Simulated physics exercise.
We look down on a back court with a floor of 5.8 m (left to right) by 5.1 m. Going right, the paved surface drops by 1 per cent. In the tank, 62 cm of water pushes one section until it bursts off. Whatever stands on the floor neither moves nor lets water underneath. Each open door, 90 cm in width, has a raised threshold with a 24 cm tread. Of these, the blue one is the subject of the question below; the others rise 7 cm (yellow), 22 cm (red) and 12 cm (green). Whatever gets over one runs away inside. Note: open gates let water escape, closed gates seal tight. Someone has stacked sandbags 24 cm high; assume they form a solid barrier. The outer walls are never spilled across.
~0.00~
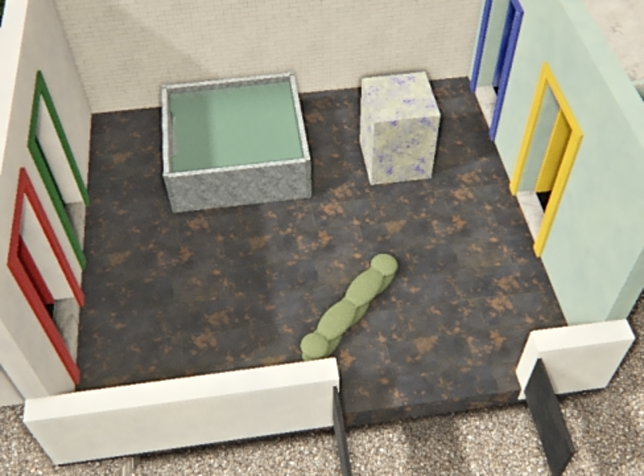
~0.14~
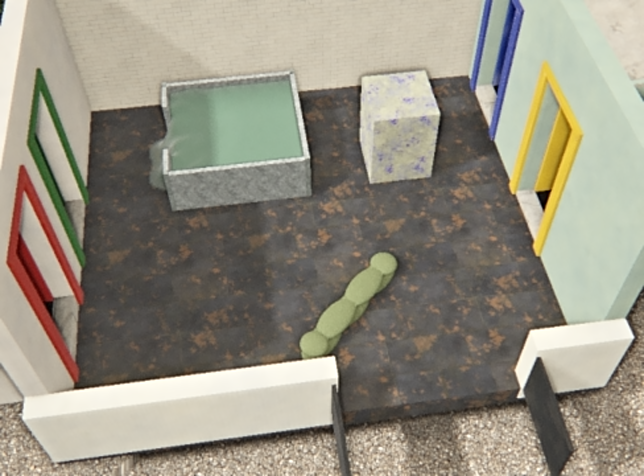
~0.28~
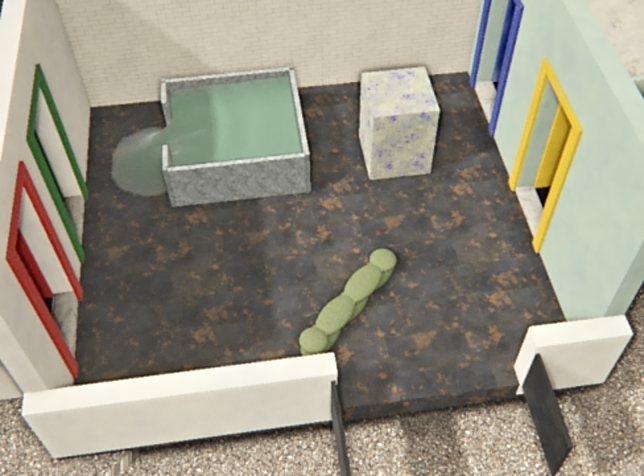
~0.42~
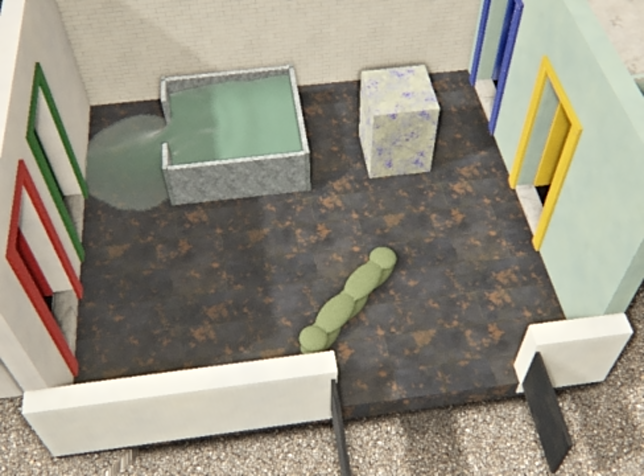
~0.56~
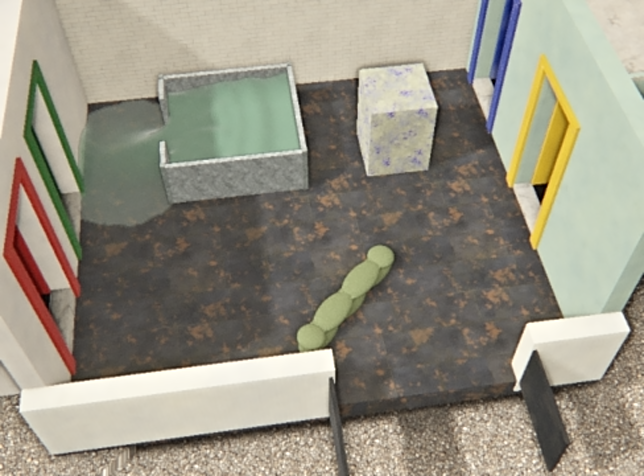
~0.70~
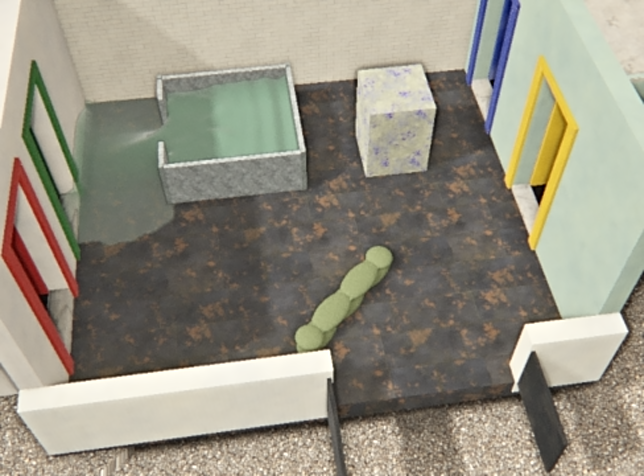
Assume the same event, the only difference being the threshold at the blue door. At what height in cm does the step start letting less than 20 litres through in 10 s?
At about 10 cm.
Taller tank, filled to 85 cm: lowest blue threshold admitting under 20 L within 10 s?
Step height: Approx. 15 cm.
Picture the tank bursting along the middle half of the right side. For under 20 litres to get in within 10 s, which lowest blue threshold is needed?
You'd want it roughly 21 centimetres tall.
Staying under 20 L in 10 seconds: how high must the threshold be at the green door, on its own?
At the green door you'd want roughly 15 cm.
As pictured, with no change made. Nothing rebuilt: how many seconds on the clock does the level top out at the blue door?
It peaks at about 3.6 s.
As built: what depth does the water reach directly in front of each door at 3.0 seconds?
Centimetres: Yellow = 0, red = 5, blue = 0, green = 14.
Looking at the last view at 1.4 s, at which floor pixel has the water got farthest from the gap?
I'd put the front's tip around (73, 335).
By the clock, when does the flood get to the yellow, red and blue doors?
Times: Yellow 4.5 seconds, red 1.3 seconds, blue 3.2 seconds.
After 1.4 s water covers 15 % of the floor, deepest (46 cm) near (87, 114); it has not reached the blue door.
After 3.0 s water covers 40 % of the floor, deepest (26 cm) near (97, 166); it has not reached the blue door.
After 10.0 s water covers 95 % of the floor, deepest (12 cm) near (453, 72); 9 cm at the blue door, 4 litres in over its 13 cm threshold.
At the blue door as built, the water arrived by 3.3 s and peaked near 15 cm at 3.6 s.
With a threshold of 8.5 cm, 37 litres would have come in within the 10 s; with 11.5 cm, 9 litres. So under 20 litres takes about 10 cm.
